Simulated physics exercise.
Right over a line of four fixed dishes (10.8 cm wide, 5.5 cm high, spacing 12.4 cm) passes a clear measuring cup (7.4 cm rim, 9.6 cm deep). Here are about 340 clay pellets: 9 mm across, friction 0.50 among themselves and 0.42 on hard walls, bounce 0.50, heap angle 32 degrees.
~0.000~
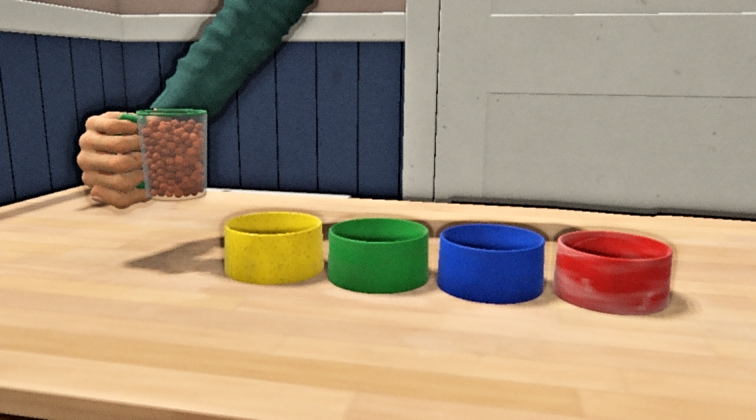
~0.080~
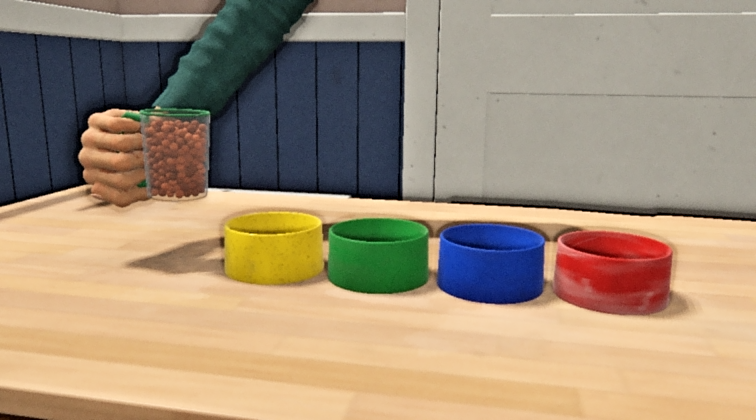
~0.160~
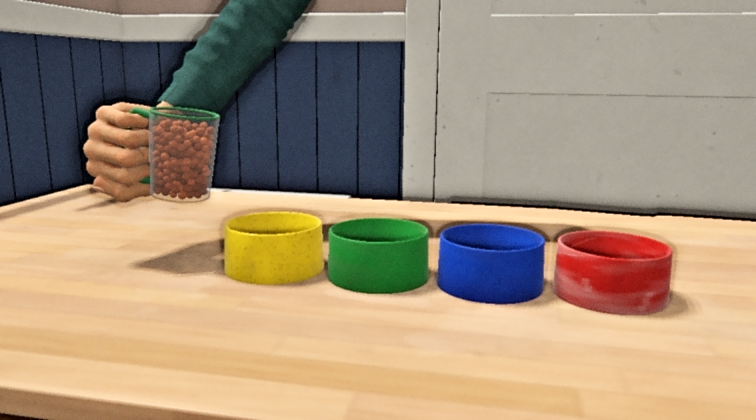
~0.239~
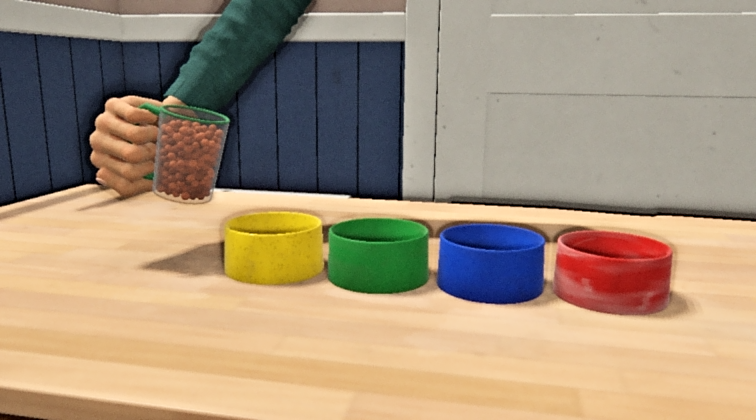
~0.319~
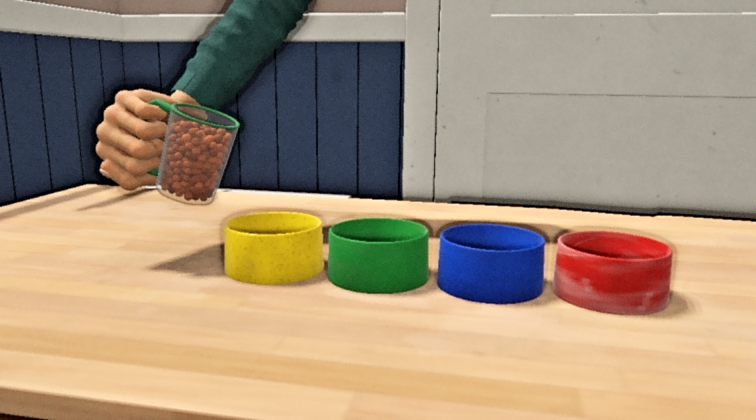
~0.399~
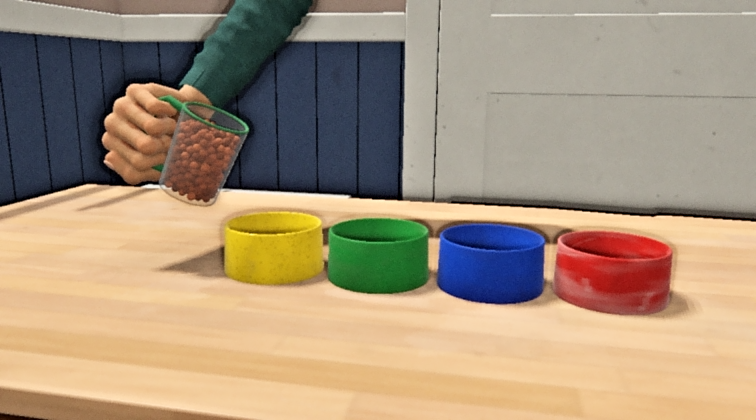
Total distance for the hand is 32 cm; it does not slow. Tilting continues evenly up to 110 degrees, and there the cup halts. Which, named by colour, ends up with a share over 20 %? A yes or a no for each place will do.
Red dish: A share of a fifth at most. Blue dish: A share of a fifth at most. Green dish: A share larger than a fifth. Yellow dish: A share of a fifth at most. Counter: A share of a fifth at most.
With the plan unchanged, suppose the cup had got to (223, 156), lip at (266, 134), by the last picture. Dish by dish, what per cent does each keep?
It'd finish with red at 0, blue at 90, green at 0 and yellow at 0.
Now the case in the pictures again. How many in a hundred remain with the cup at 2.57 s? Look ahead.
Load share: Near 0 percent.
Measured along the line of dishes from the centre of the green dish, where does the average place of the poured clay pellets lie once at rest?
Around 1 cm away, toward the right-hand end.
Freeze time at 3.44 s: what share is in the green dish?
Close to 90 per cent at that point.
After 1.70 s, tilt 110 degrees; cup holds 55 %, green 45 %.
After 2.57 s, tilt 110 degrees; cup holds 0 %, green 90 %.
Then, at 3.44 s, tilt 110 degrees; cup holds 0 %, blue 5 %, green 90 %.
At rest (3.7 s), red 0 %, blue 5 %, green 90 %, yellow 0 %, counter 5 %.
